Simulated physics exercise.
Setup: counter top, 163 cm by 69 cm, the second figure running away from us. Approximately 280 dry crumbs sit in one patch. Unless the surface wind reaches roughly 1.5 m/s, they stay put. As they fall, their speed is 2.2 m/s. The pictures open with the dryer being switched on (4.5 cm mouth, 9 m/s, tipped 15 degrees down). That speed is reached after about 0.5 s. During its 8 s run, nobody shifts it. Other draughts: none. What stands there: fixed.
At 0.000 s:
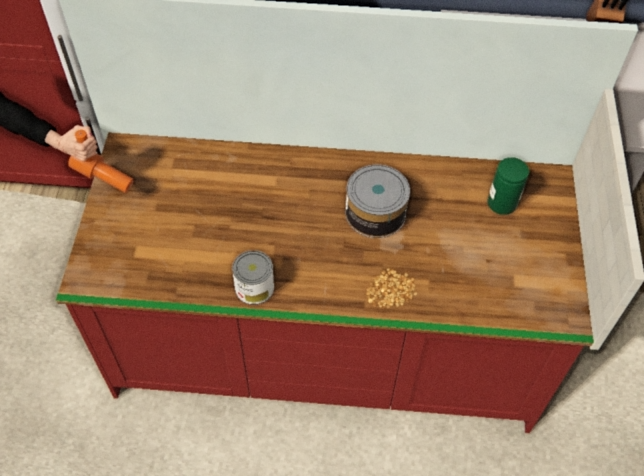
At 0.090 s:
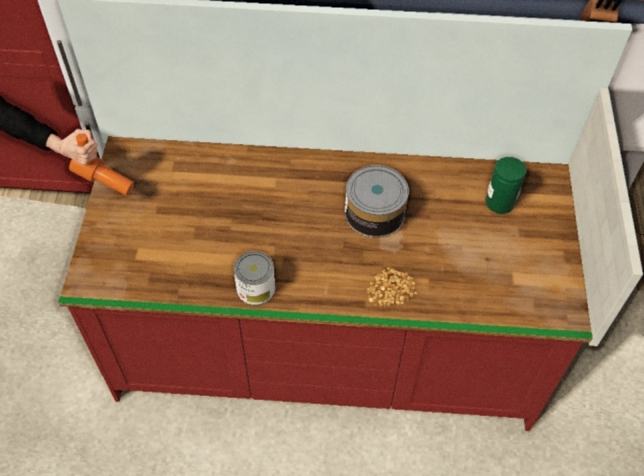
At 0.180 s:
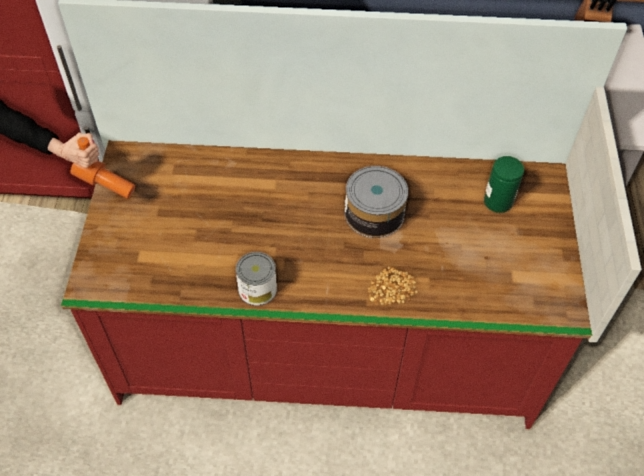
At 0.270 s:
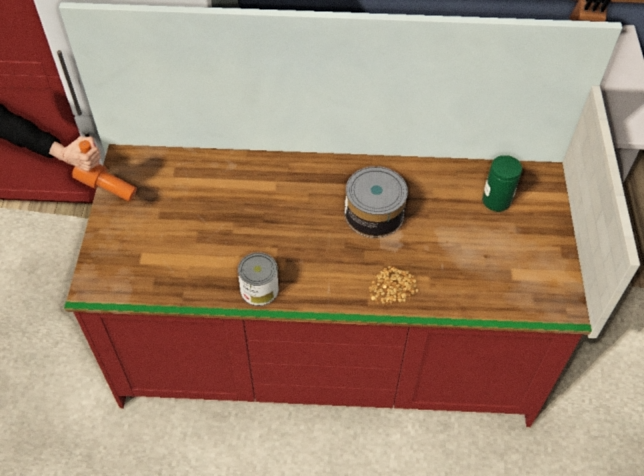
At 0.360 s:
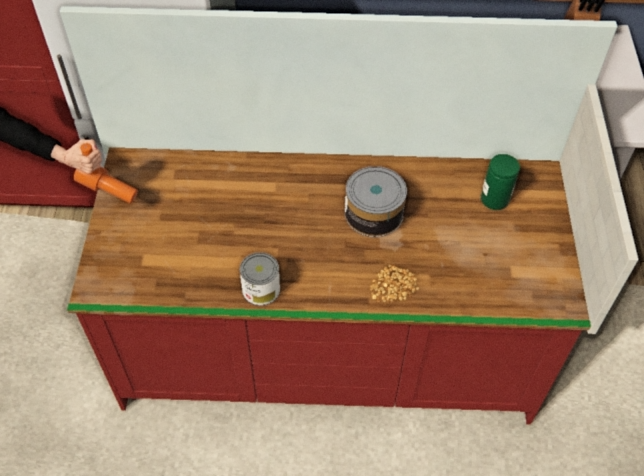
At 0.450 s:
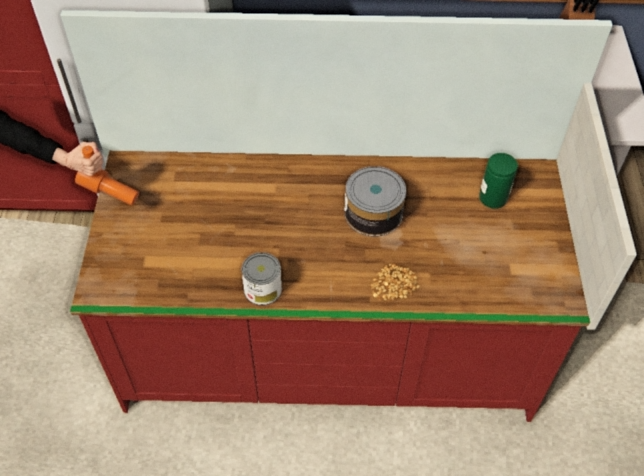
On a wooden counter top with red cupboards and a green front edge, a hand at the left holds an orange dryer tilted down toward the surface. The view shifts slightly, while the patch of dry crumbs, the tins and the green container all stay in place on the wood.
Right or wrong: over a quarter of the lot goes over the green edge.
Right.
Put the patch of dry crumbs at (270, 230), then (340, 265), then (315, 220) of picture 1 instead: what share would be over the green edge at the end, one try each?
In turn: 10 per cent, 70 per cent, 0 per cent.
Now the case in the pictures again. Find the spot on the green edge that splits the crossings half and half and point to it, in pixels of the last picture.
Midpoint of crossings, approx. (503, 321).
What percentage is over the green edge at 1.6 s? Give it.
Roughly 90 per cent.
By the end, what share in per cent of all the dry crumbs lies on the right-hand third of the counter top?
I'd estimate around 10 per cent.
After 1.6 s, 12 % are on the move or not yet settled, 88 % are over the green edge.
After 2.6 s, 10 % are on the move or not yet settled, 89 % are over the green edge.
After 4.4 s, 10 % are on the move or not yet settled, 89 % are over the green edge.
After 8.0 s, at the end, 89 % are over the green edge.
